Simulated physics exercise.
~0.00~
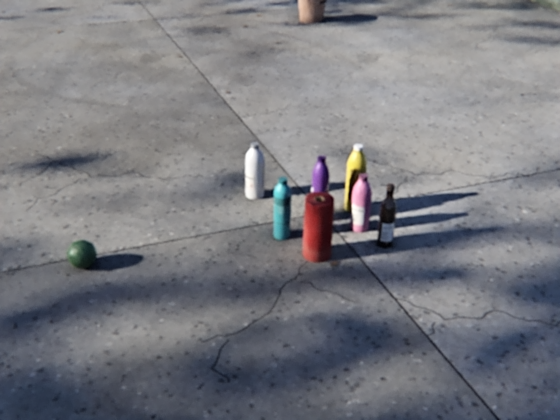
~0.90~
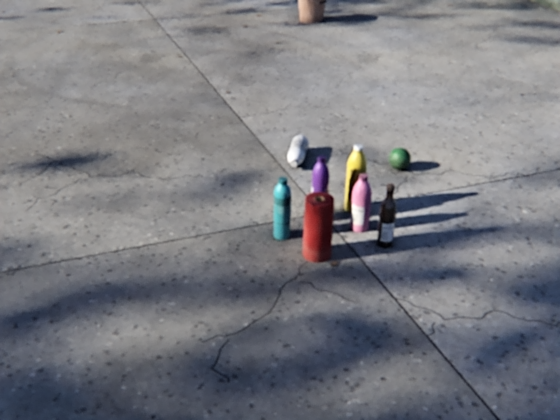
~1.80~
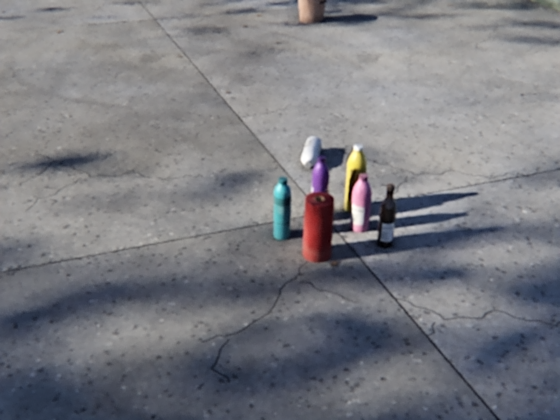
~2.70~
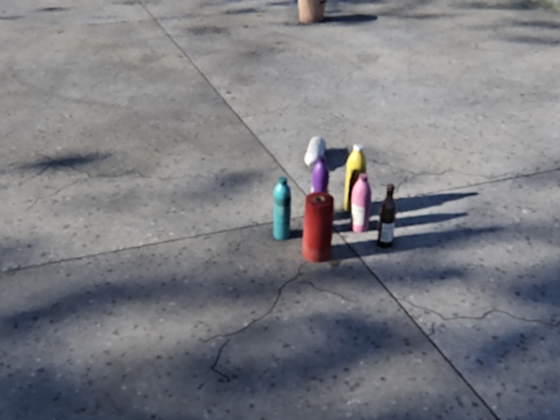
At first, a green ball sits at the left on sunlit pavement, with seven upright items clustered near the middle, including a red roll and white, purple, yellow, turquoise, pink and dark brown bottles. The ball travels to the right and is next seen beyond the group, to its right. By then the white bottle has toppled and lies on its side behind the others. The ball then passes out of view, while the white bottle shifts a little farther right. It ends lying behind the purple bottle, and the other six items still stand in their places.
